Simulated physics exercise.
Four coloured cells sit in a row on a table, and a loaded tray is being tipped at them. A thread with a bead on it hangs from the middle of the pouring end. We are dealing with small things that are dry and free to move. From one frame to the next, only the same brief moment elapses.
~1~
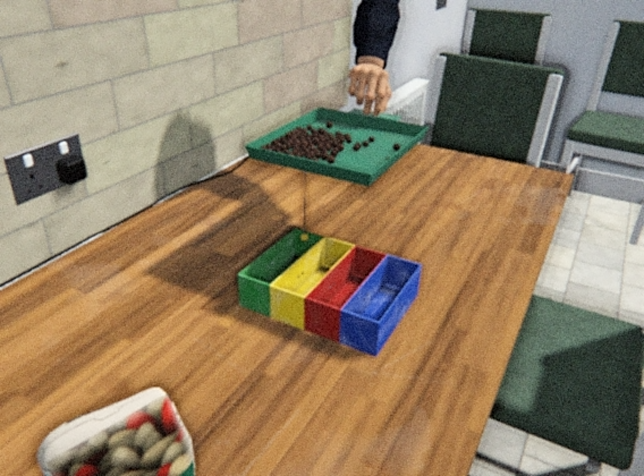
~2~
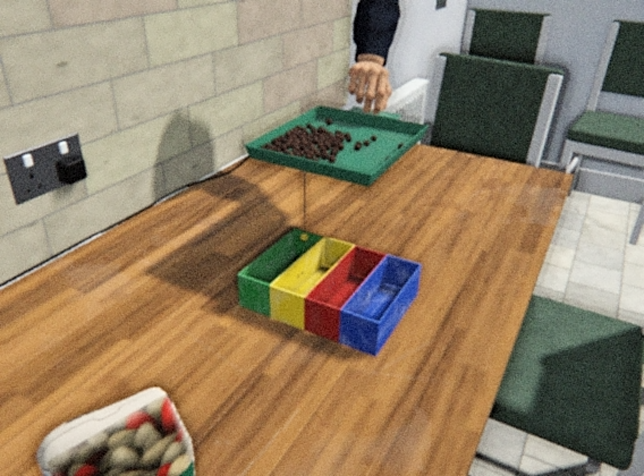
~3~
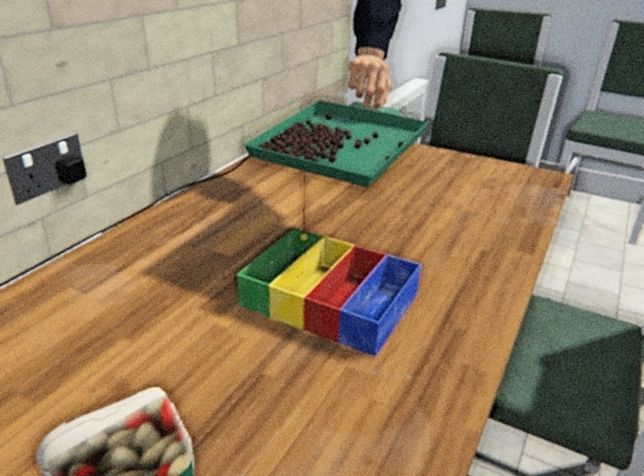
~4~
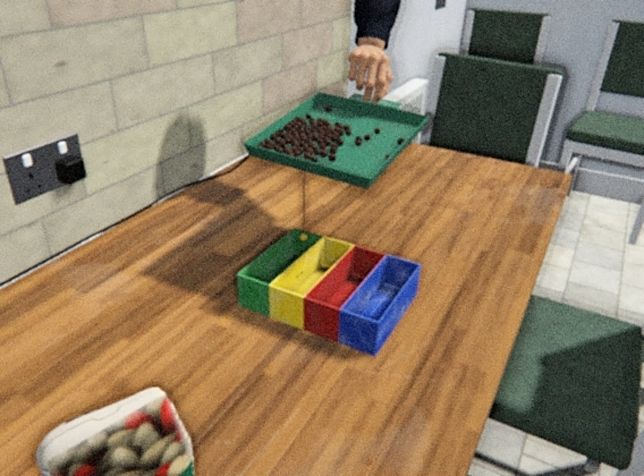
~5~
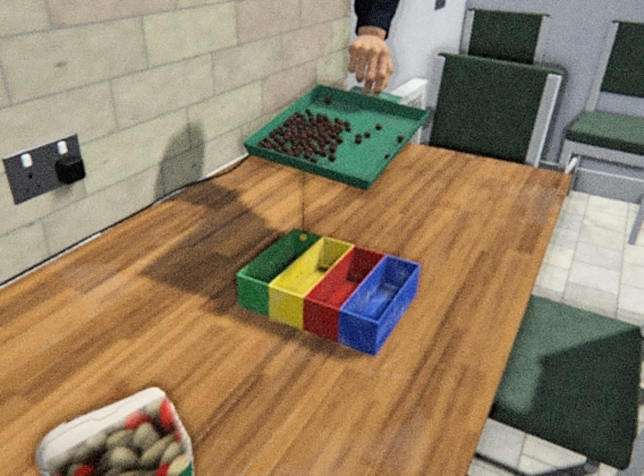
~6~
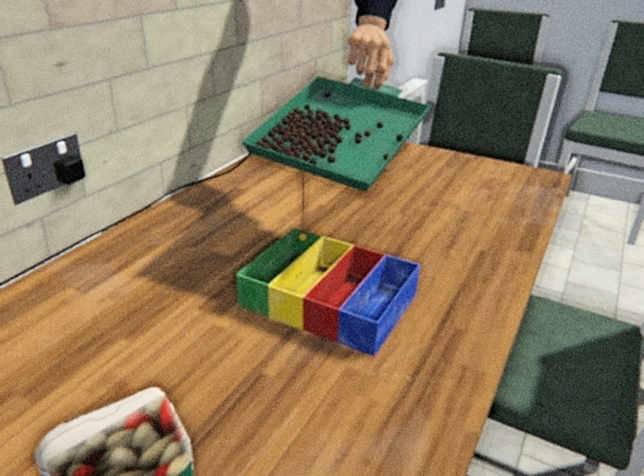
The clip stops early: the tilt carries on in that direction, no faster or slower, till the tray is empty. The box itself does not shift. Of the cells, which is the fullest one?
The red one.
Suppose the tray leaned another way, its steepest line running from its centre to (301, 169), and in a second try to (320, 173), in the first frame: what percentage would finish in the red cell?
The first try gives close to 0 percent; the next gives 40 percent.
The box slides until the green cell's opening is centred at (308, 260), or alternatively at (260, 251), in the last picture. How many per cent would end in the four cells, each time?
First case: Some 100 %; second case: Some 100 %.
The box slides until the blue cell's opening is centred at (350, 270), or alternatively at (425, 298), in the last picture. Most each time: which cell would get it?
First: Blue. Second: The yellow one.
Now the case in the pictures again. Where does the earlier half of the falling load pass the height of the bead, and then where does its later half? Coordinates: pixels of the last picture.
I'd place the first part at (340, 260) and the rest at (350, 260).
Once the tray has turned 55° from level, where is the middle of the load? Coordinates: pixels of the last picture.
I'd put it at about (322, 158).
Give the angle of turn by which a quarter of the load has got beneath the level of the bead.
About 80 degrees.
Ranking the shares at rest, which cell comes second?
The answer is the yellow cell.
Soon, tray tipped steeply; all on the tray.
A while on, tray tipped right over; a small part on the tray; about half in the red cell; about a quarter in the yellow cell; a small part in the blue cell; a stray few in the green cell; a small part falling or outside the box.
Towards the end, tray tipped past a quarter turn; about two thirds in the red cell; about a quarter in the yellow cell; a small part in the blue cell; a stray few in the green cell; a stray few falling or outside the box.
Finally, tray tipped past a quarter turn; about two thirds in the red cell; about a quarter in the yellow cell; a small part in the blue cell; a stray few in the green cell; a stray few outside the box.
